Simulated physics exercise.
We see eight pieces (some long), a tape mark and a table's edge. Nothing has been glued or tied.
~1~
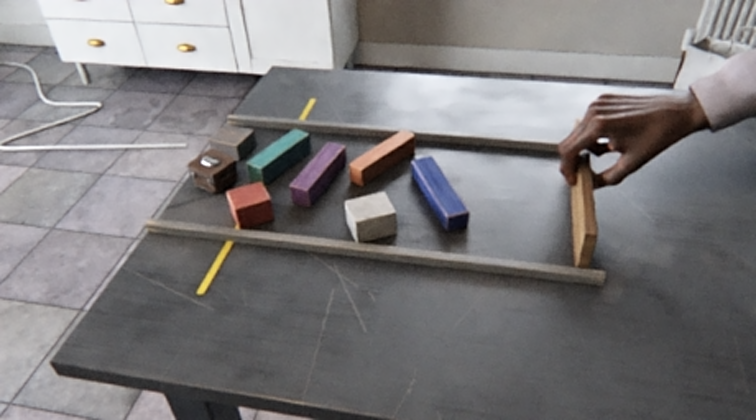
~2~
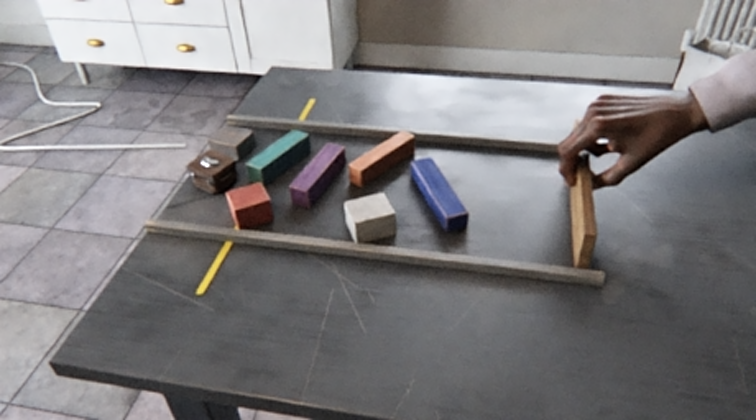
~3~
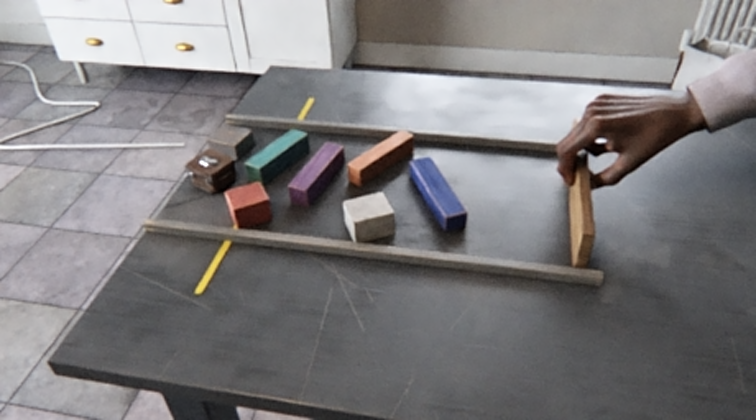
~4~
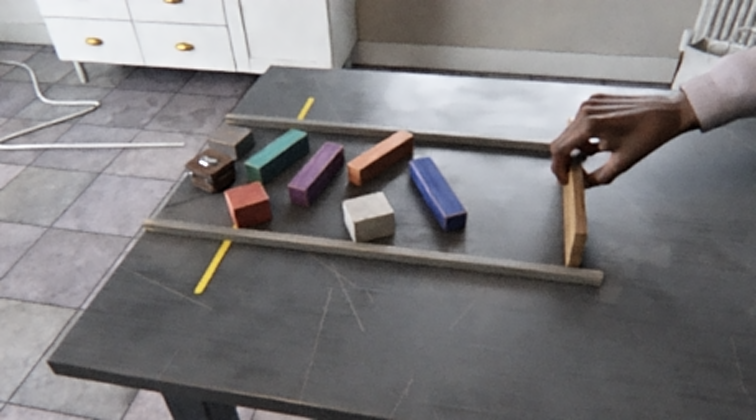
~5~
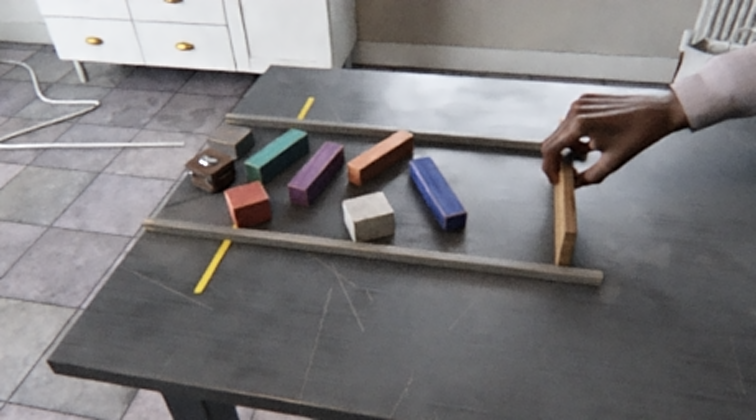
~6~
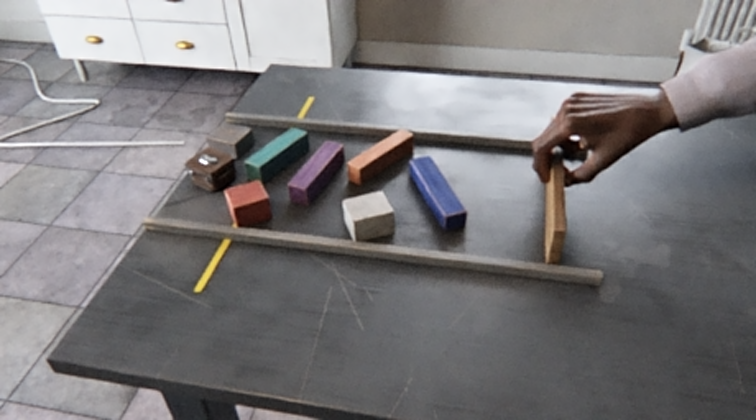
A hand reaching in from the right holds an upright wooden board between two thin rails on a dark tabletop, seen from above at an angle in a room with grey floor tiles and a white cabinet. Between the rails lie grey, brown, red, green, purple, orange, white and blue pieces, with yellow tape marks towards the left. The board stays almost still, then the hand slides it slightly left, touching none of the motionless pieces, while the view stays practically steady.
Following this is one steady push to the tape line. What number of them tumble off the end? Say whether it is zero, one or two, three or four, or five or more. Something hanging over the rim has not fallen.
The ones that fall? One or two of them, I think.
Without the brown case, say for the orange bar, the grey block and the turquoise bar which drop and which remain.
Orange bar still up, grey block down, turquoise bar still up.
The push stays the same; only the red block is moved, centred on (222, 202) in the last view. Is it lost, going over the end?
So it does not drop, then.
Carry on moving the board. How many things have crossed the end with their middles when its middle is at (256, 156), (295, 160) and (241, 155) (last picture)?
2, 0 and 3.
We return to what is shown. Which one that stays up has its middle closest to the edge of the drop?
Answer: The turquoise bar.
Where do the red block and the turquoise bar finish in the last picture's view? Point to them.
Final positions - red block around (187, 202), turquoise bar around (211, 147).
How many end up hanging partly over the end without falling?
0 overhanging.
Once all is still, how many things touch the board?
It's 2 of them.
A little later, none off yet; grey block at rest near (231, 140); brown case at rest near (213, 170); red block at rest near (248, 204).
Next, none off yet; grey block at rest near (231, 140); brown case moving near (208, 170); red block shifted a little near (234, 204).
When it is over, the number that fall off is one or two; down, brown case and grey block.
